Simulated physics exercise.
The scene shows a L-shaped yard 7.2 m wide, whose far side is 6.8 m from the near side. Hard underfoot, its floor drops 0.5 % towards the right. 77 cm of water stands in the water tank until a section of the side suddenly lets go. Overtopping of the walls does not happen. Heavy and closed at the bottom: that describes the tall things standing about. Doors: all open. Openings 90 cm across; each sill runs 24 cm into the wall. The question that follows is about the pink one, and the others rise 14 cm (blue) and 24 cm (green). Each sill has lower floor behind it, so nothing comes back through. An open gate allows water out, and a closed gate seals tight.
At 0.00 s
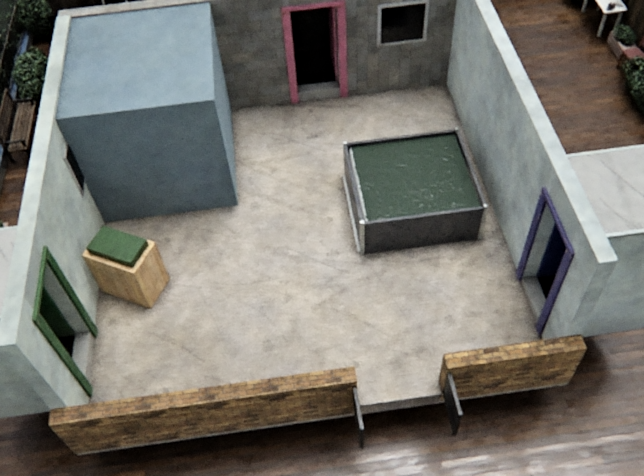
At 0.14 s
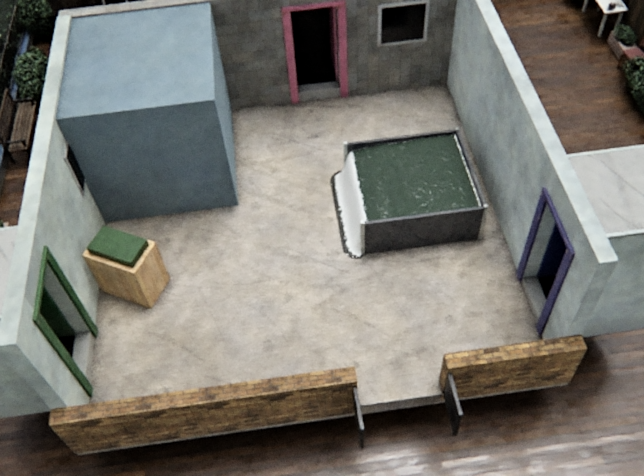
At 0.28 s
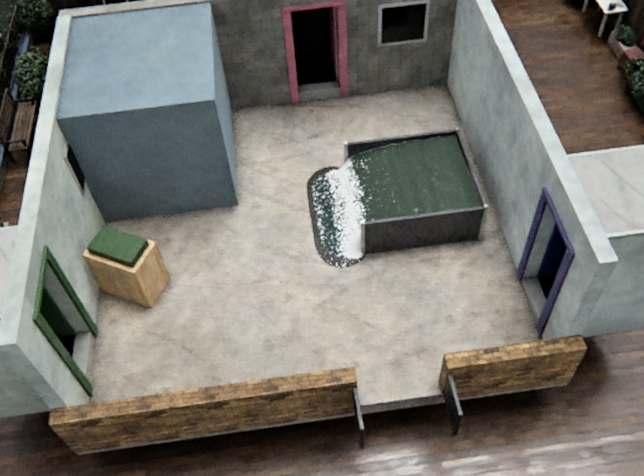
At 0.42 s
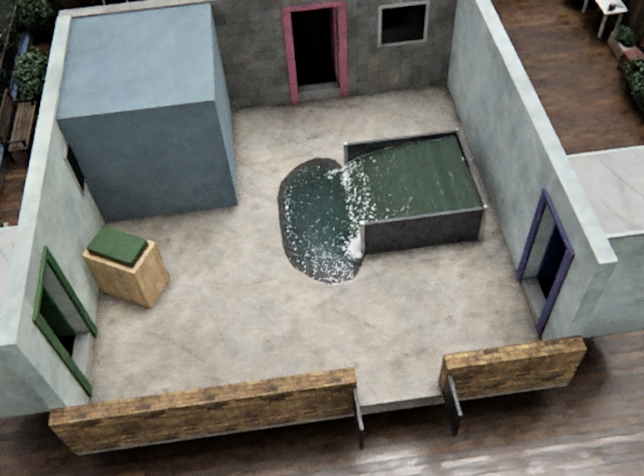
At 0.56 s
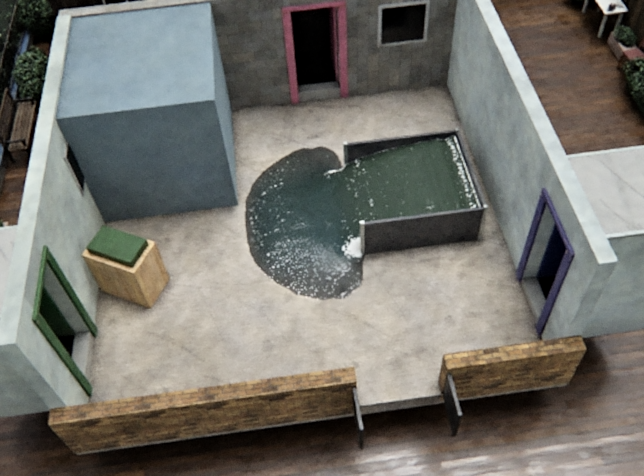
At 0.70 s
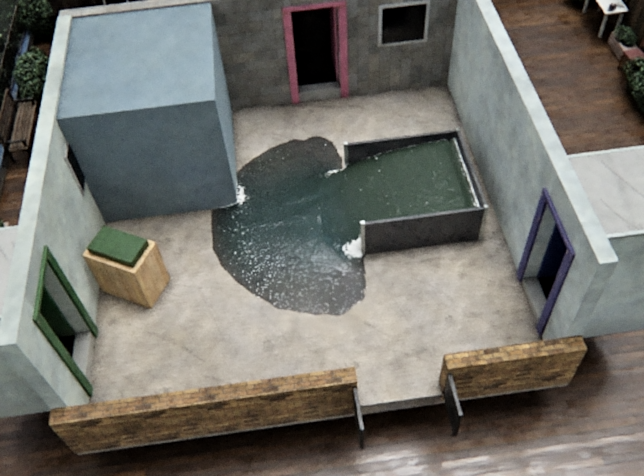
In this clip, the left side of a dark rectangular water tank opens in a walled yard, and foaming water pours out, spreading across the pale floor in a widening rounded pool that reaches the large blue-grey block's corner.
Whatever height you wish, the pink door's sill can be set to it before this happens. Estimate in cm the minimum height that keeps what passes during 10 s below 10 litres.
I would say 7.5 cm.
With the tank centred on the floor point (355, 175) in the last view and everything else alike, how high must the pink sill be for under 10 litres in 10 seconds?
In this case, 11.5 cm or so.
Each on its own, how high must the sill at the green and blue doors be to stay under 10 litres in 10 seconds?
You'd want about 16 centimetres at green and about 11.5 centimetres at blue.
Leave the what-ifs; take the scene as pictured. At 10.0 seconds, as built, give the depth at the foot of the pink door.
The depth there is around 7.5 cm.
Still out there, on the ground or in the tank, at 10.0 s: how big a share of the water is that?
About 96 per cent.
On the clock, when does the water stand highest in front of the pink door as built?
Approximately 3.4 s.
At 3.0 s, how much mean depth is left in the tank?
About 16 cm.
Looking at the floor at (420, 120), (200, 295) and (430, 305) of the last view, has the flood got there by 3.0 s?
Untouched, awash, untouched.
After 1.4 s water covers 40 % of the floor, deepest (38 cm) near (239, 195); it has not reached the pink door.
After 3.0 s water covers 60 % of the floor, deepest (43 cm) near (101, 282); 10 cm at the pink door, 0 litres in over its 24 cm sill.
After 10.0 s water covers 100 % of the floor, deepest (16 cm) near (446, 245); 7 cm at the pink door, 0 litres in over its 24 cm sill.
At the pink door as built, the water arrived by 2.3 s and peaked near 11 cm at 3.4 s.
Run again over the same 10 s with other heights there, 24 litres in over 6 cm, 2 litres over 9.5 cm. The limit of 10 litres is kept from about 7.5 cm up.
